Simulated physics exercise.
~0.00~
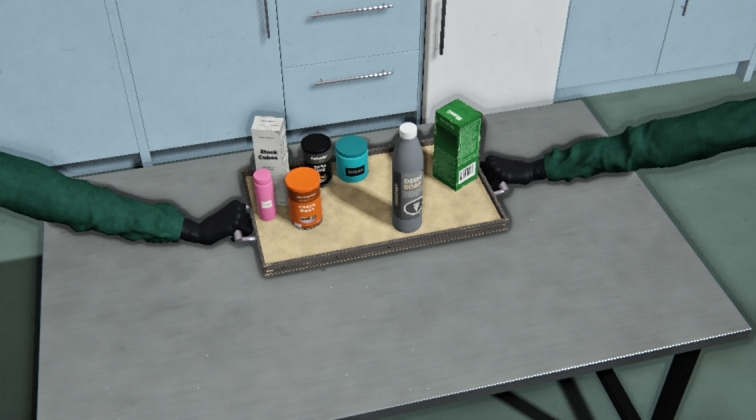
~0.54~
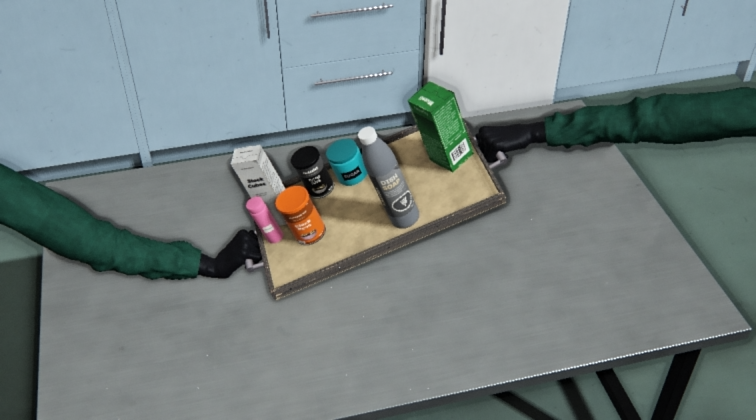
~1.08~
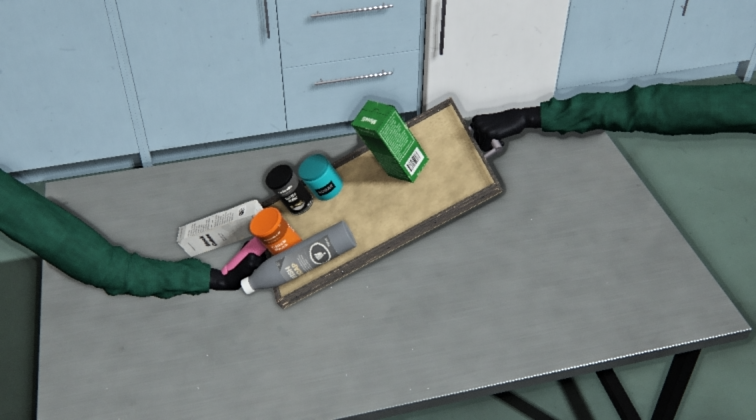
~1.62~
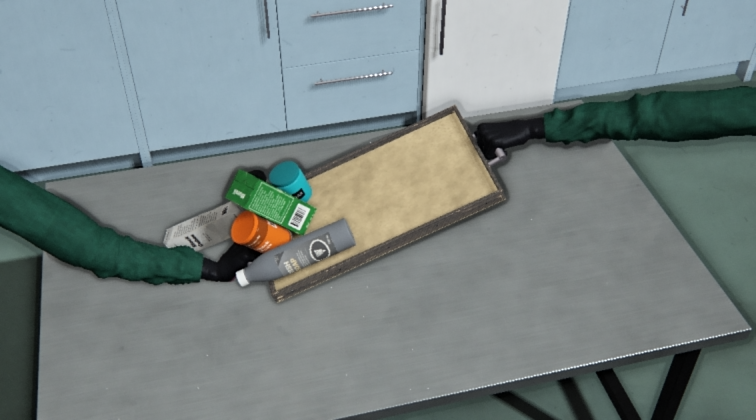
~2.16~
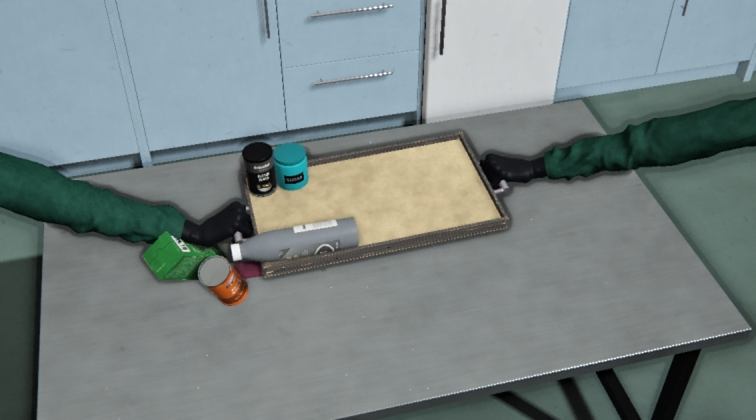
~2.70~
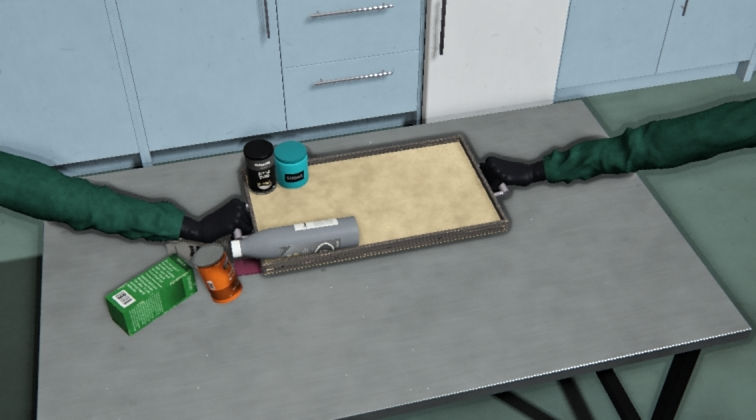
A tray held by two gloved hands tipped down to the left, sending its bottle, jars and boxes sliding and toppling, then came level with the grey bottle lying on it, two jars upright, and the green carton and orange tin on the table.
